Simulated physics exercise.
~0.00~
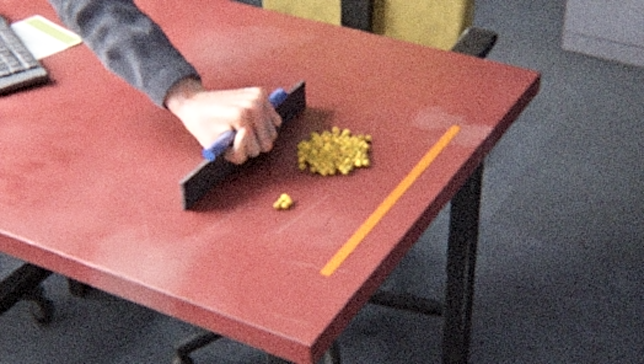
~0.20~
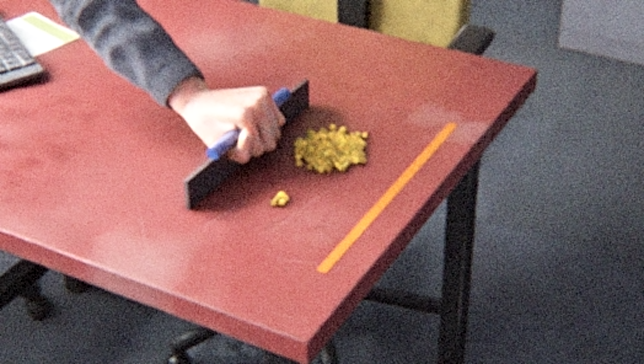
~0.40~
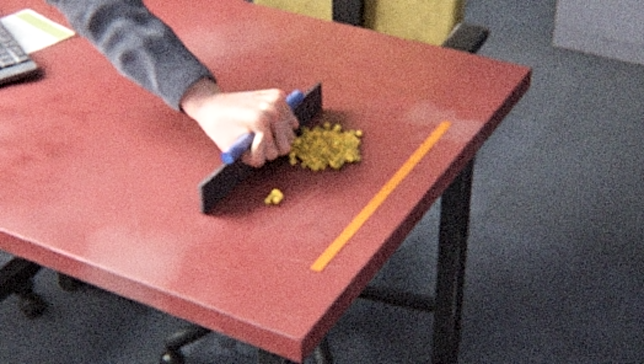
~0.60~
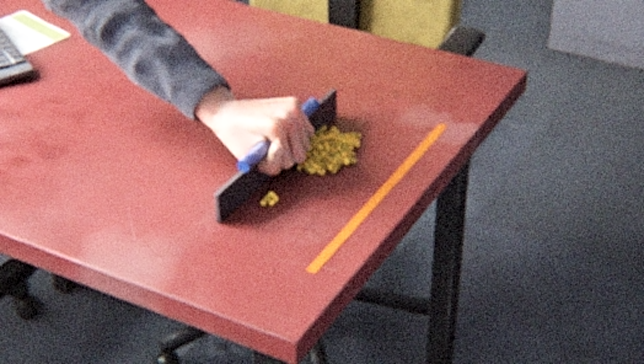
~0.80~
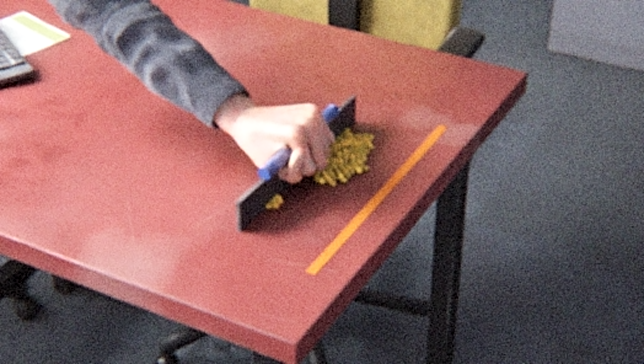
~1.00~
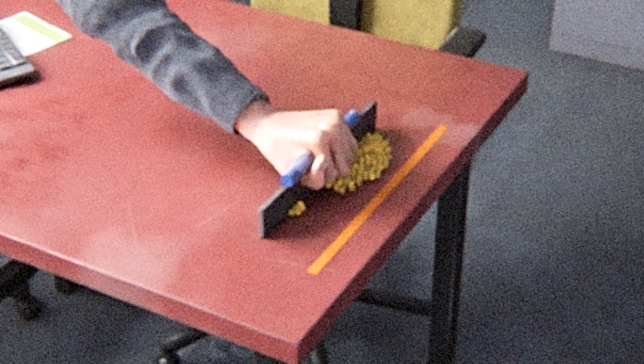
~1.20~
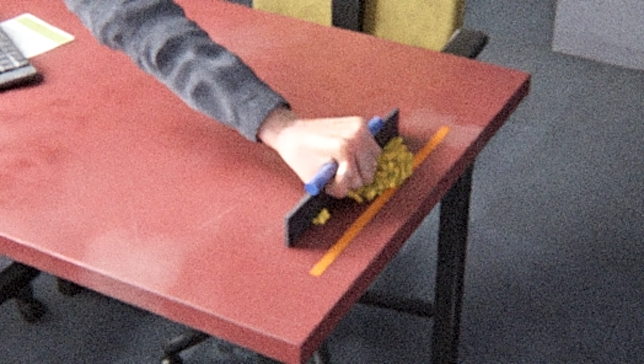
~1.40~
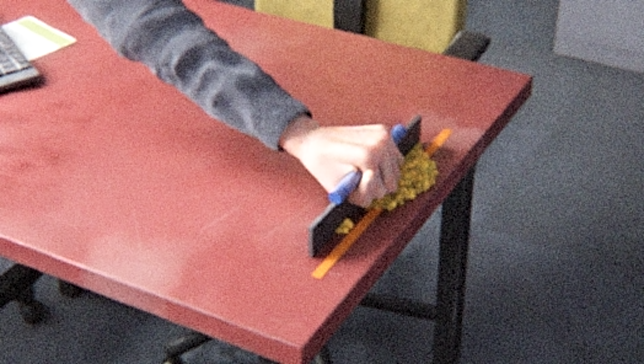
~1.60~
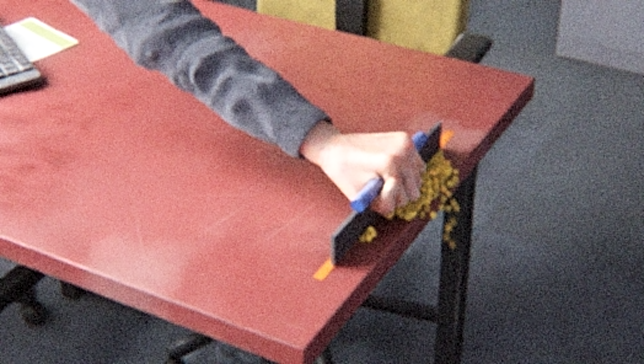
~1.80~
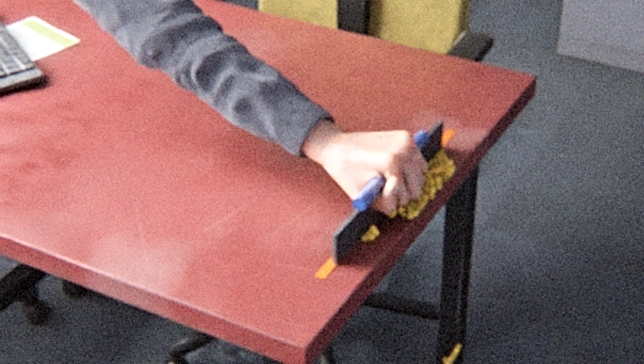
A hand with a dark scraper slid across a red table, pushing a larger pile of small yellow pieces and a tiny clump rightward, and stopped at the orange tape, where some of the larger pile fell off the edge while the tiny clump stayed on.
